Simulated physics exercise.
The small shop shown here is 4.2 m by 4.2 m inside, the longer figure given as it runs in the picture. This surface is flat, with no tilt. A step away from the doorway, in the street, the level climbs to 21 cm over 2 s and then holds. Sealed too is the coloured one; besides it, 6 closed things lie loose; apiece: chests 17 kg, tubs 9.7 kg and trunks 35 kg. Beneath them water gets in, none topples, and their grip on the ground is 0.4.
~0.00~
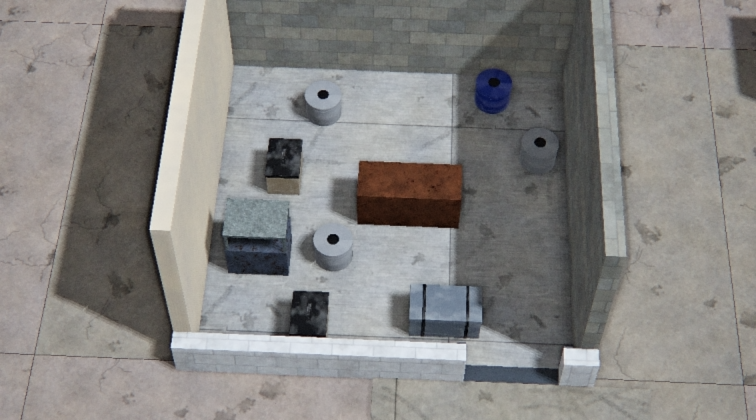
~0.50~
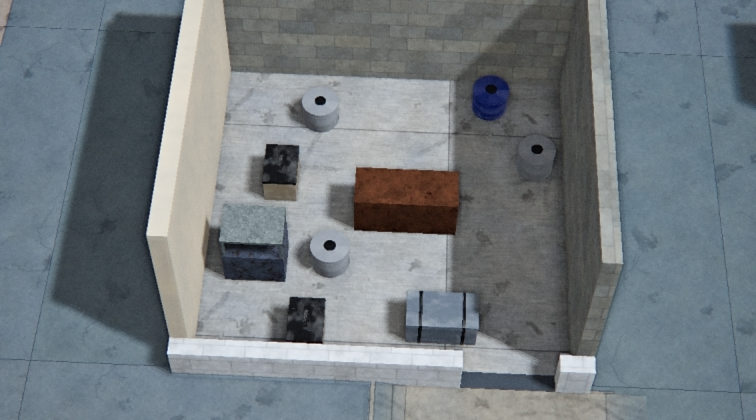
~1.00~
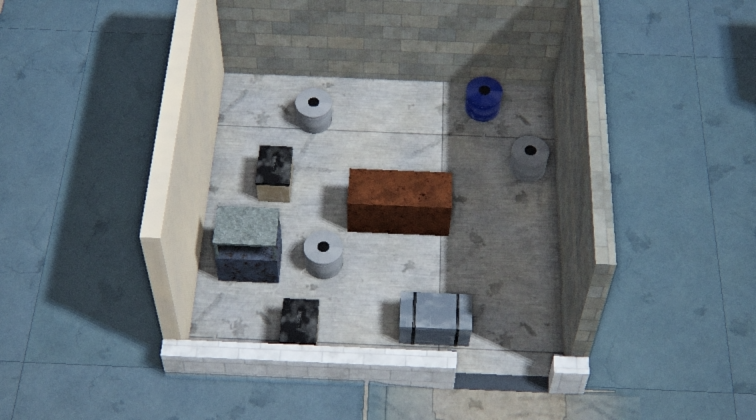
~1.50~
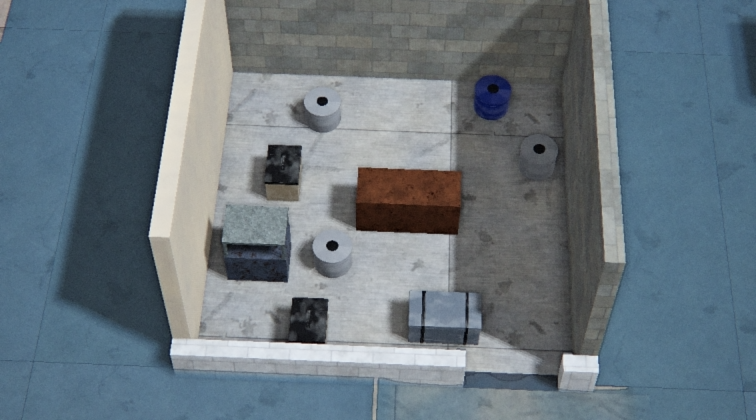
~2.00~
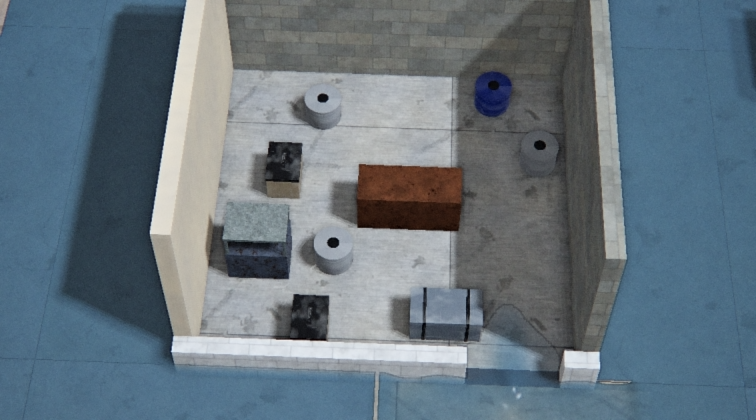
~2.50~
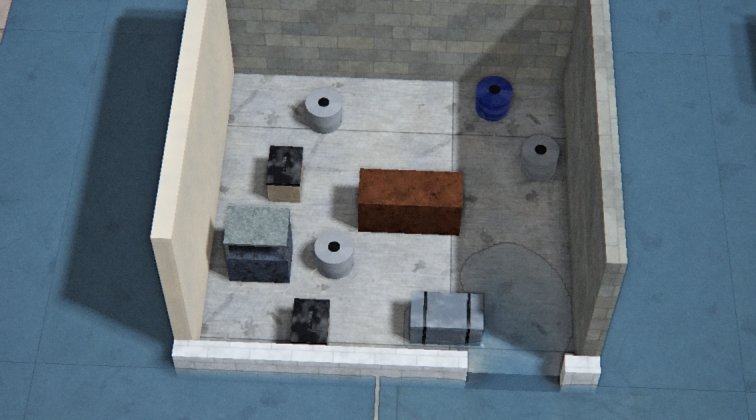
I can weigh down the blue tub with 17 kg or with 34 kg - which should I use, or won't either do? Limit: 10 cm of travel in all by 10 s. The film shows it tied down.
Go with the heavier one.
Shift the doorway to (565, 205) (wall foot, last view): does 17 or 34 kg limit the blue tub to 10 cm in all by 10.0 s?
Result: Lighter option suffices.
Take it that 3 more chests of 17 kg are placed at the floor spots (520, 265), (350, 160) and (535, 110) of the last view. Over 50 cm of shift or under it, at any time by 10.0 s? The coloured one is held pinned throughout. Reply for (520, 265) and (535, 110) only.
Results: Threshold exceeded; threshold not reached.
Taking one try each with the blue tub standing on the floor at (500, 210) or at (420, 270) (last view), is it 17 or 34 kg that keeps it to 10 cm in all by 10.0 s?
Trial 1 - only the upper mass works; trial 2 - the lower mass works.
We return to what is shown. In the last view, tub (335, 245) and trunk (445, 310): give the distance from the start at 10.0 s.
They've ended up 0 cm and 20 cm away, in that order.
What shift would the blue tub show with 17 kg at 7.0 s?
Roughly 150 cm.
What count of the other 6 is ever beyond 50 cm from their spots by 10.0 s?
The total is 2.
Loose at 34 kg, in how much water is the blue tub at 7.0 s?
Around 10 cm.
After 3.5 s the blue tub would be 0 cm from its start with 17 kg and 0 cm from its start with 34 kg; 0 cm of water round it then.
After 4.5 s the blue tub would be 13 cm from its start with 17 kg and 1 cm from its start with 34 kg; 7 cm of water round it then.
After 7.0 s the blue tub would be 151 cm from its start with 17 kg and 1 cm from its start with 34 kg; 10 cm of water round it then.
After 10.0 s the blue tub would be 191 cm from its start with 17 kg and 1 cm from its start with 34 kg; 11 cm of water round it then.
